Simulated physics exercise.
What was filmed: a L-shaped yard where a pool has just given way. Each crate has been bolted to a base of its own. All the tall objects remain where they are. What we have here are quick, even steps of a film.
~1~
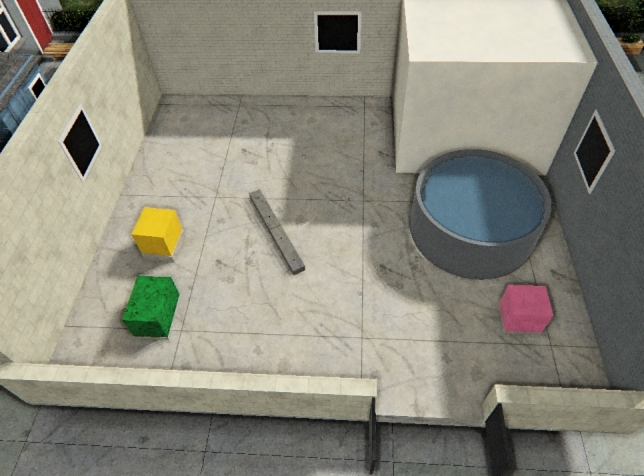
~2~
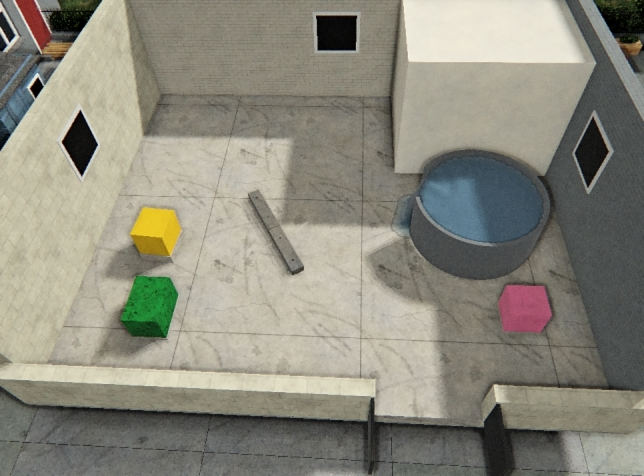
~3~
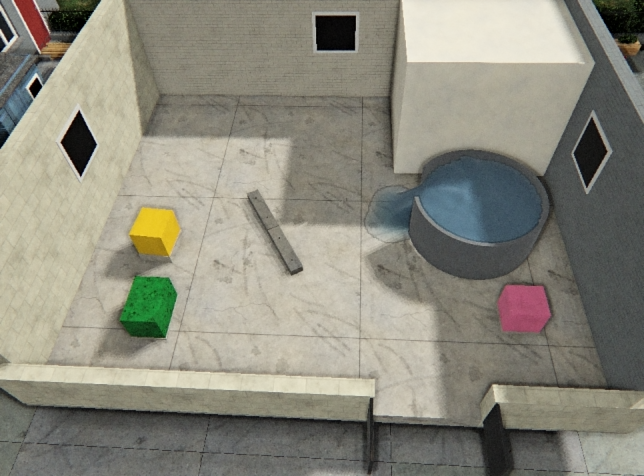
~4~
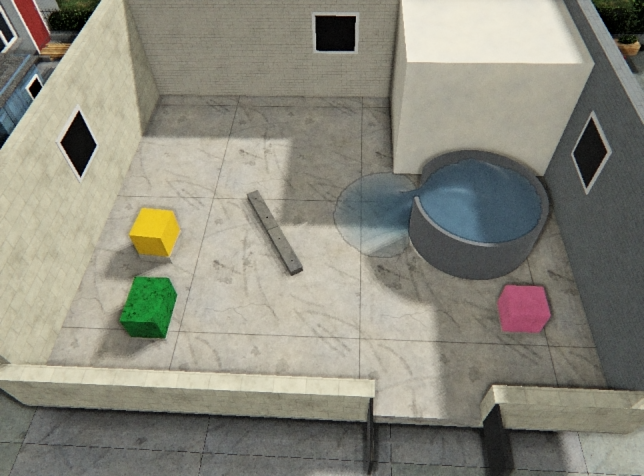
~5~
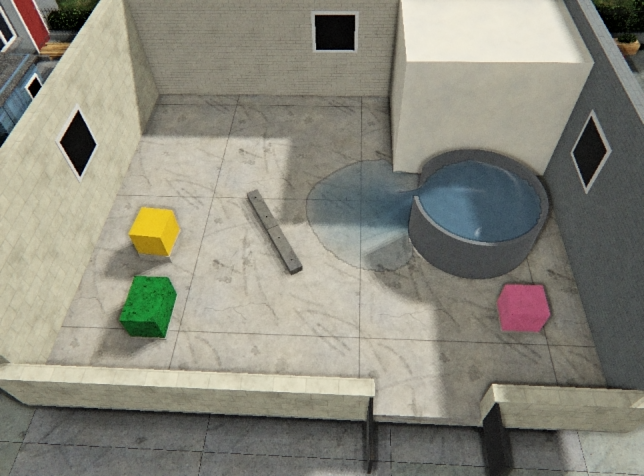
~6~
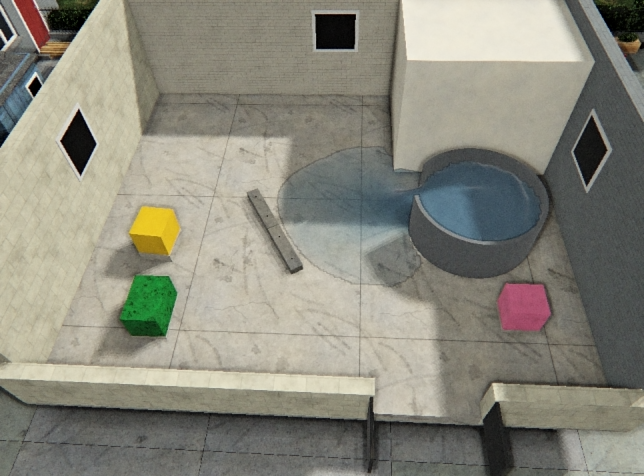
A walled, L-shaped yard with a pale, marked stone floor is seen from high above its front opening. A yellow cube and a green cube sit at the left, a narrow grey beam lies near the middle, and a round grey pool stands at the right above a pink cube. Water breaks out of the pool's left side and spreads leftward across the floor in a widening, thin, rounded sheet, nearing the beam.
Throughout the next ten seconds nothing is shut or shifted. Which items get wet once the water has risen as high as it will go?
The pink crate remains dry, the yellow crate remains dry, the green crate ends up wet.
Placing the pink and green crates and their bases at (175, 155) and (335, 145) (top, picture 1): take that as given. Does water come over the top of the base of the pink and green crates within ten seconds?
Briefly, the pink one gets flooded and the green one gets flooded.
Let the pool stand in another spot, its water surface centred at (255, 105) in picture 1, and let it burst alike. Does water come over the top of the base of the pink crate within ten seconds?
Result - pink crate gets flooded.
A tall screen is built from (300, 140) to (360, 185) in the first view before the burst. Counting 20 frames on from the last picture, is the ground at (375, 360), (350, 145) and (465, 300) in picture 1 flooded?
As listed: Free of water, flooded, free of water.
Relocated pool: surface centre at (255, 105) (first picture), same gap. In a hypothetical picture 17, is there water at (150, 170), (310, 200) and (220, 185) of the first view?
First drenched; next unwetted; last unwetted.
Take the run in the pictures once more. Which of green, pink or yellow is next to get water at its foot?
It's the yellow-painted one.
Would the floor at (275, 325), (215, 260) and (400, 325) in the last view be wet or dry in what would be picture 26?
Going through them one by one, the first is waterlogged, the second waterlogged and the third spared.
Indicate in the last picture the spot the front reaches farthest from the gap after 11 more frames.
Pixel estimate: (146, 126).
A moment on, water covers 35 % of the floor; the pink crate not reached, the yellow crate not reached, the green crate not reached.
Next, water covers 55 % of the floor; the pink crate not reached, the yellow crate water round its plinth, the green crate not reached.
Then, water covers 65 % of the floor; the pink crate not reached, the yellow crate water round its plinth, the green crate water round its plinth.
Later, water covers 75 % of the floor; the pink crate not reached, the yellow crate water round its plinth, the green crate water round its plinth.
In the end, water covers 85 % of the floor; the pink crate stayed above the water, the yellow crate stayed above the water, the green crate was topped.
